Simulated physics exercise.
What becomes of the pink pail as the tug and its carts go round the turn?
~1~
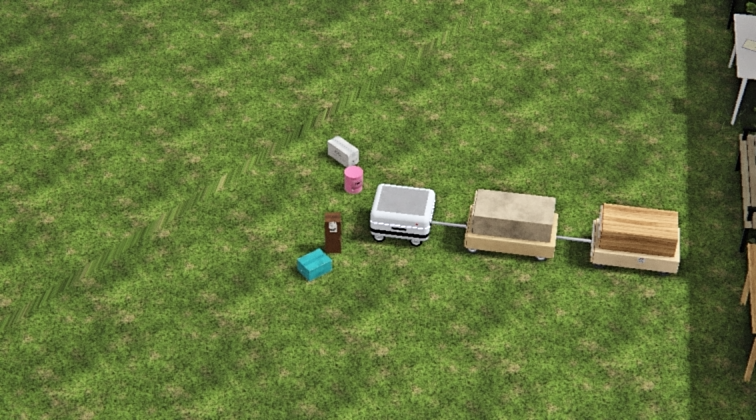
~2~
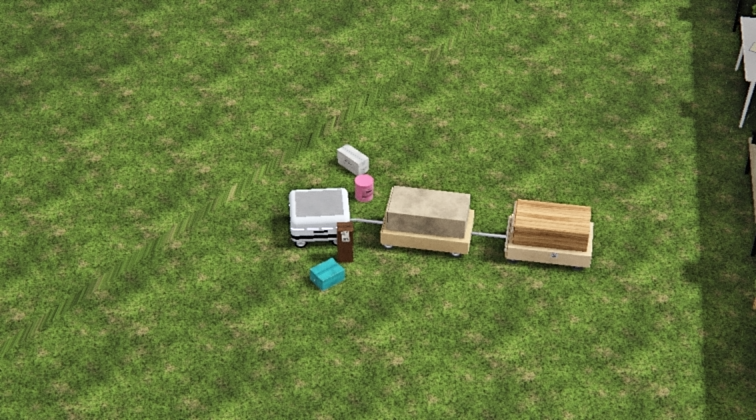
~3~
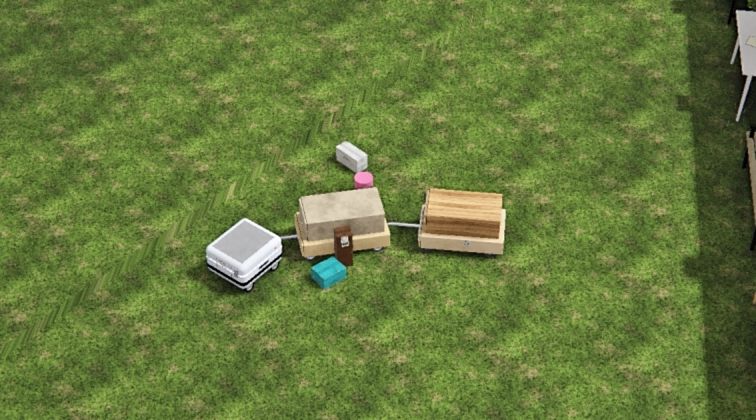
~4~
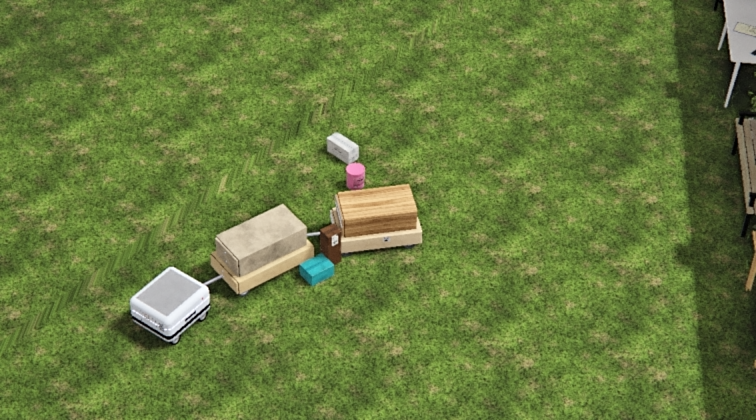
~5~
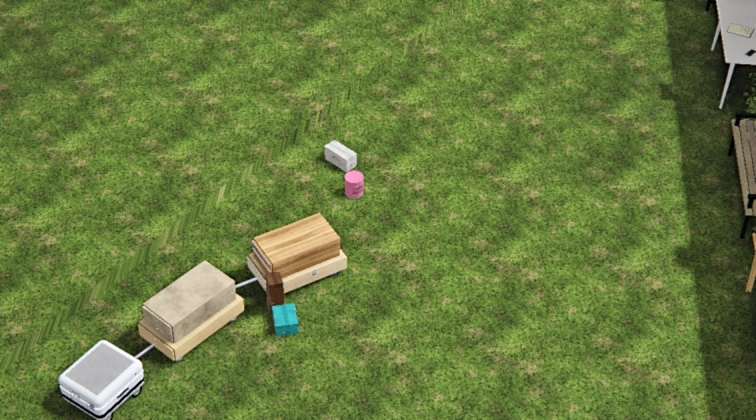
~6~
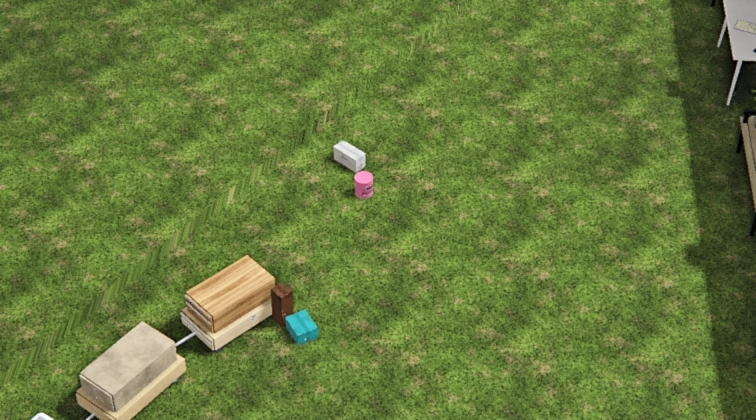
The pink pail stays where it is, standing near the white box while the train passes below it and heads off to the lower left.
